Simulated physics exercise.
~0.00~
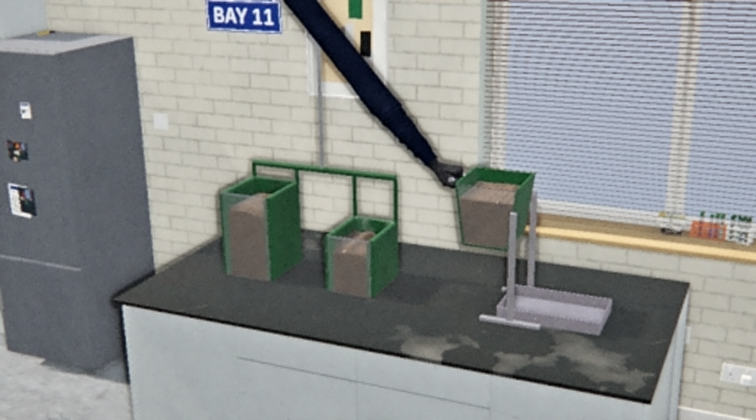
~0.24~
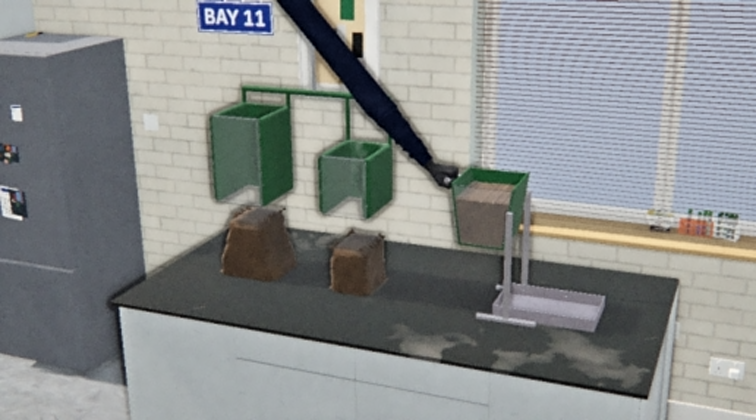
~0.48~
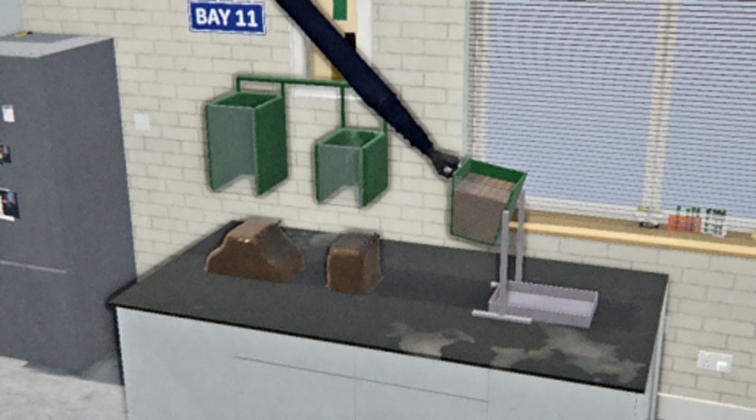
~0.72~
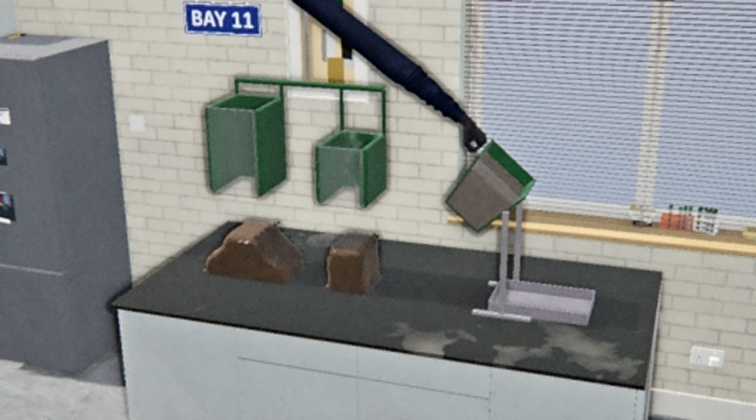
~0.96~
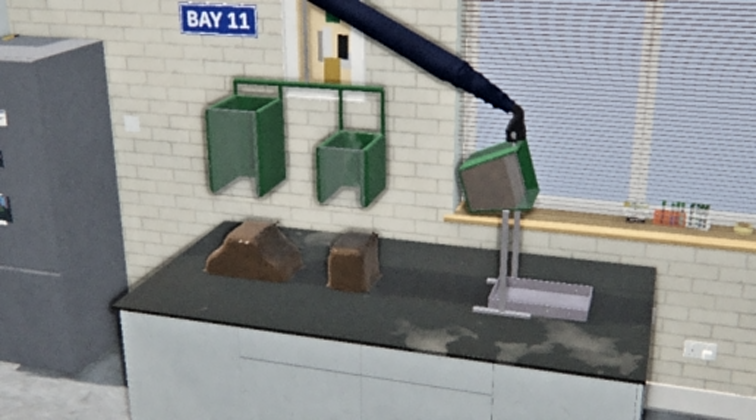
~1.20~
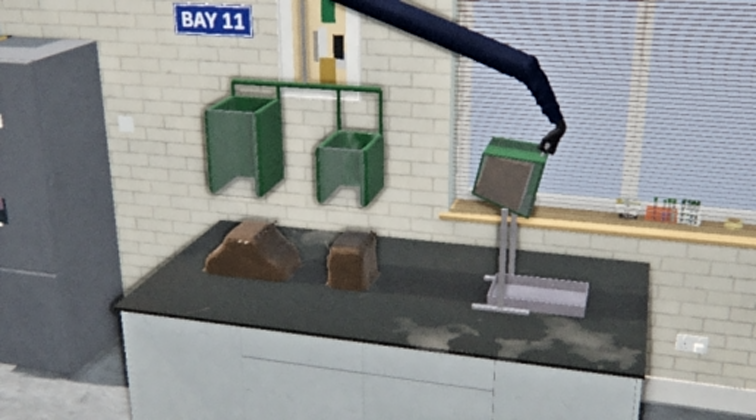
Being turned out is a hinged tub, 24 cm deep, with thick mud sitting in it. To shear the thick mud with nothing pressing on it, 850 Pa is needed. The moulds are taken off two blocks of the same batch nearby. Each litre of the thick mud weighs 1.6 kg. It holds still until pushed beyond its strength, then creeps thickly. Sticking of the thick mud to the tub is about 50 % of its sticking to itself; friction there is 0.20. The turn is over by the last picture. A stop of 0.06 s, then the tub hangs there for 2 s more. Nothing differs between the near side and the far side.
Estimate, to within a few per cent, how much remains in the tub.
Roughly 0 per cent remains in the tub.
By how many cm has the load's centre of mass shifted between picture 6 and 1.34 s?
5 cm.
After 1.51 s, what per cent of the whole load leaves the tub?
About 55 percent.
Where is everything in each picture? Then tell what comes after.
In the first picture, handle-side rim at (457, 184), tilt 0 degrees; top of the thick mud at (504, 203); blocks stand 32 cm, 20 cm (left to right).
In the second picture, handle-side rim at (454, 184), tilt 0 degrees; top of the thick mud at (500, 203); blocks stand 26 cm, 20 cm (left to right).
In the third picture, handle-side rim at (455, 176), tilt 9 degrees; top of the thick mud at (458, 191); blocks stand 20 cm, 20 cm (left to right).
In the fourth picture, handle-side rim at (480, 156), tilt 41 degrees; top of the thick mud at (475, 170); blocks stand 20 cm, 20 cm (left to right).
In the fifth picture, handle-side rim at (516, 152), tilt 74 degrees; top of the thick mud at (503, 159); blocks stand 20 cm, 20 cm (left to right).
In the sixth picture, handle-side rim at (544, 165), tilt 103 degrees; top of the thick mud at (491, 157); blocks stand 20 cm, 20 cm (left to right).
After 1.34 s, the tub is at 103 degrees and holds 98 %.
After 1.51 s, the tub is at 103 degrees and holds 54 %.
After 1.68 s, the tub is at 103 degrees and holds 5 %.
After 1.85 s, the tub is at 103 degrees and holds 0 %.
After 3.20 s, at the end, the tub is at 103 degrees and holds 0 %.
